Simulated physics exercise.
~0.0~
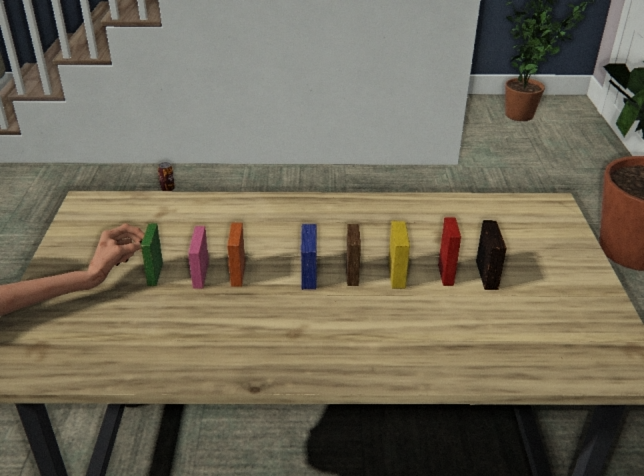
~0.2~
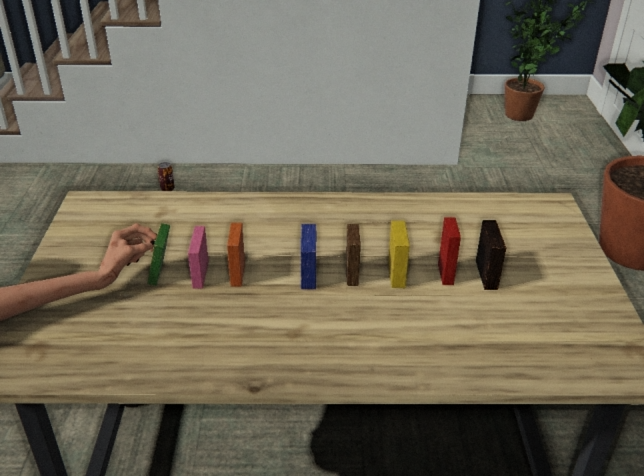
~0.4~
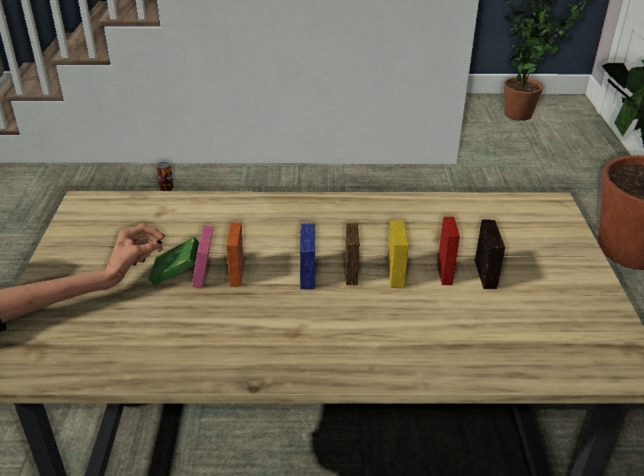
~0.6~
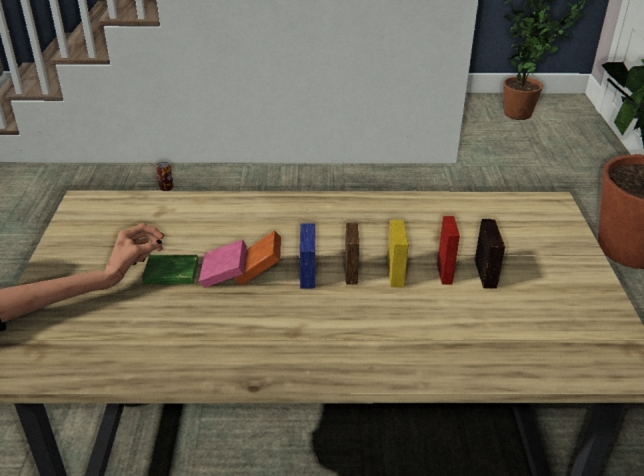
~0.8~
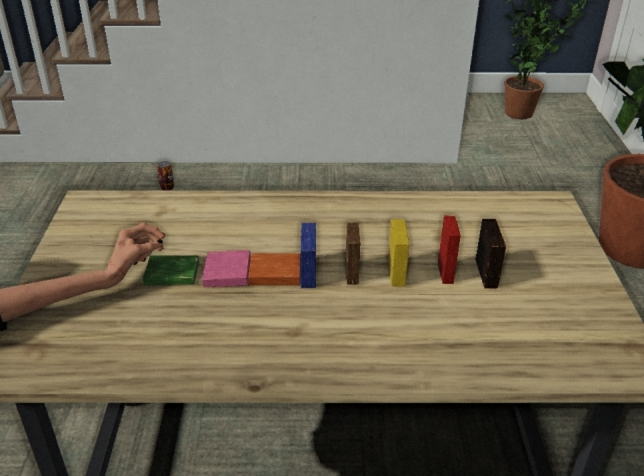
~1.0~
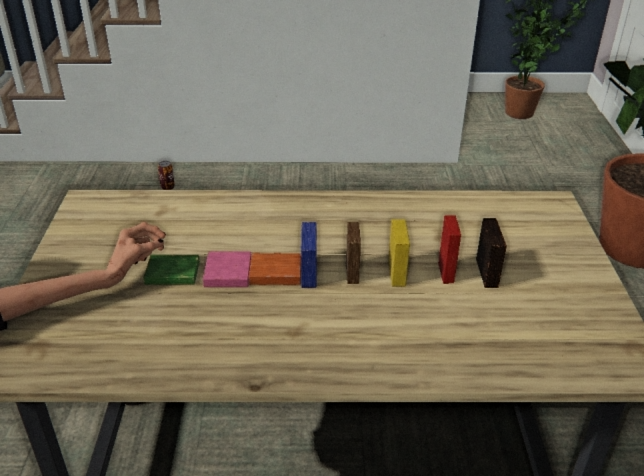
Green block tipping right under a fingertip push, toppling pink and orange blocks in turn, while blue and four others stay standing.
